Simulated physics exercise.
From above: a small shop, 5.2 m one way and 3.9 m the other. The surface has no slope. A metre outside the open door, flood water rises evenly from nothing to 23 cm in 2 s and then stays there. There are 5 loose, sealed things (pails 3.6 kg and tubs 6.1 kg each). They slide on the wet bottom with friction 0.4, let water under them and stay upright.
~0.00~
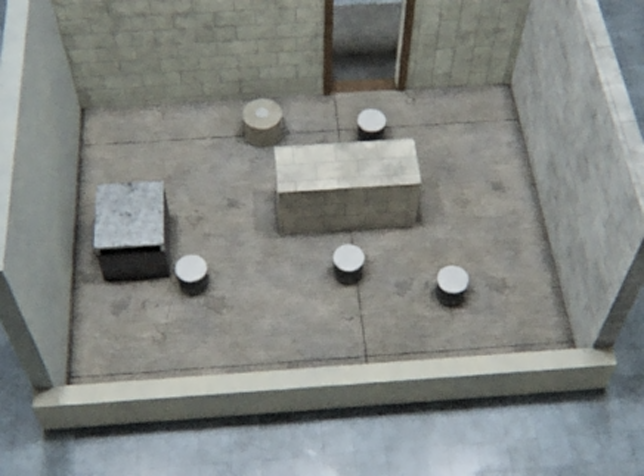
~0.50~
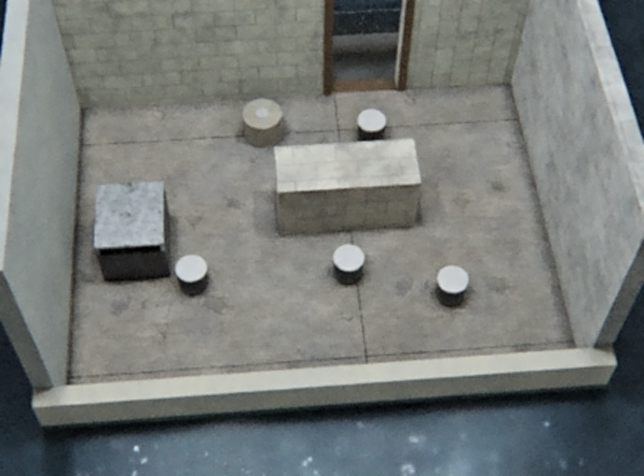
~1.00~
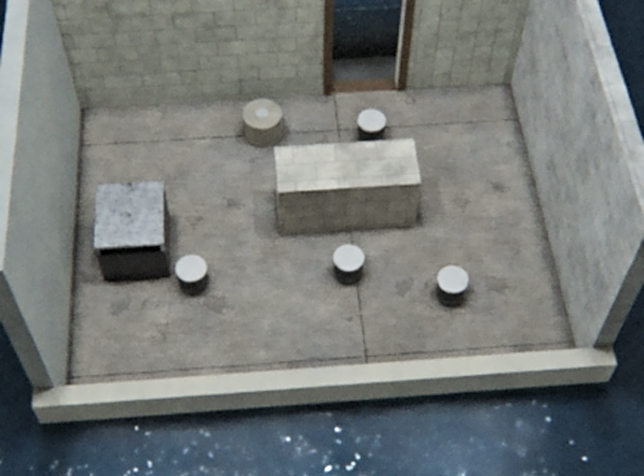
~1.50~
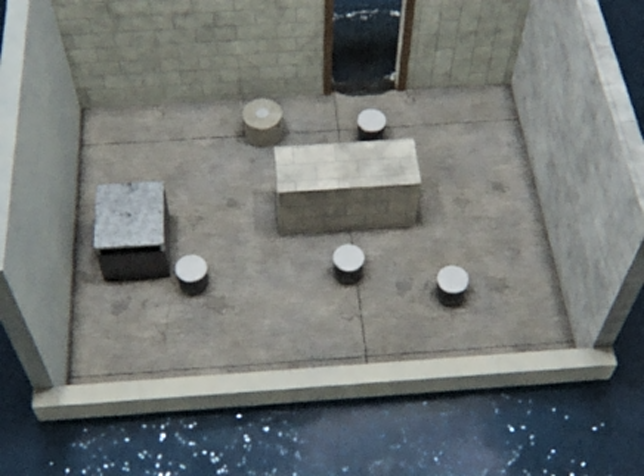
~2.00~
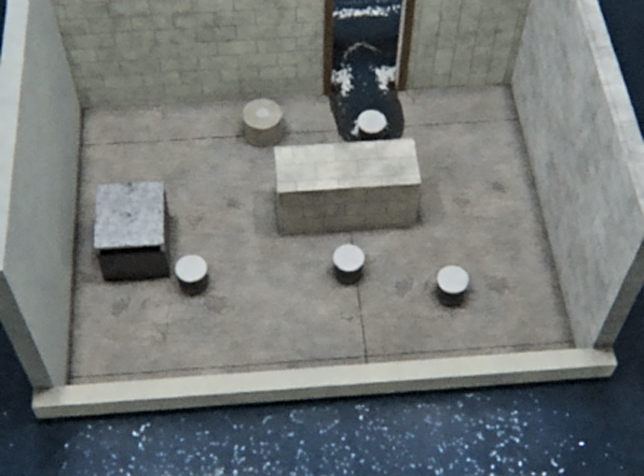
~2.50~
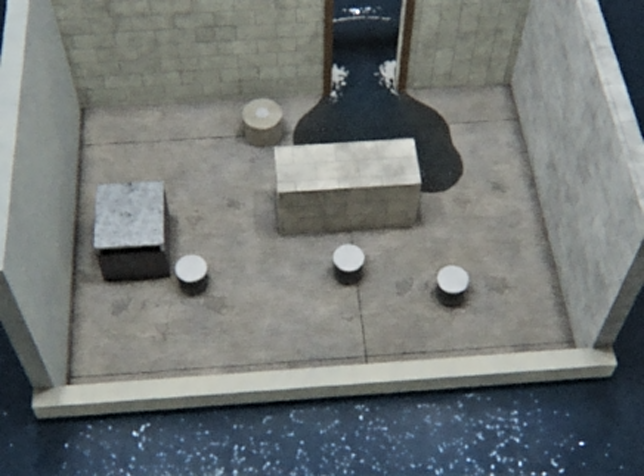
At first, a small walled shop with a pale counter, a grey block and several round containers stands dry while the ground outside darkens with speckled water. Water then enters through the open doorway and spreads behind the counter, and the small container near the door disappears from view.
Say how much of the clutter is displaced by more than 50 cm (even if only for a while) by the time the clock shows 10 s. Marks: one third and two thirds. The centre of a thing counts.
That comes to under a third.
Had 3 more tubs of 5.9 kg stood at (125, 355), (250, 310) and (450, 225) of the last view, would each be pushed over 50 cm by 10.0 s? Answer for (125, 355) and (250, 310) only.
In that order: Under, under.
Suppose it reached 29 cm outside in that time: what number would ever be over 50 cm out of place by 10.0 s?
In that case 2 of them.
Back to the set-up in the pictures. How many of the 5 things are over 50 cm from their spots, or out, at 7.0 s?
I count 1.
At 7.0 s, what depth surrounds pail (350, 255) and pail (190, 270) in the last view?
About 0 and 2 cm.
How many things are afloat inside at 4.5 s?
At that moment 1.
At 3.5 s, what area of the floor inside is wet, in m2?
Some 6.5 m2.
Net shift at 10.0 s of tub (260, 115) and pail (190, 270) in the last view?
In turn: 20 cm, 5 cm.
After 3.5 s 0 of 5 are over 50 cm from their spots; 1 afloat.
After 4.5 s 0 of 5 are over 50 cm from their spots; 1 afloat.
After 7.0 s 1 of 5 are over 50 cm from their spots; 1 afloat.
After 10.0 s 1 of 5 are over 50 cm from their spots, and 1 have been at some point; 2 afloat.
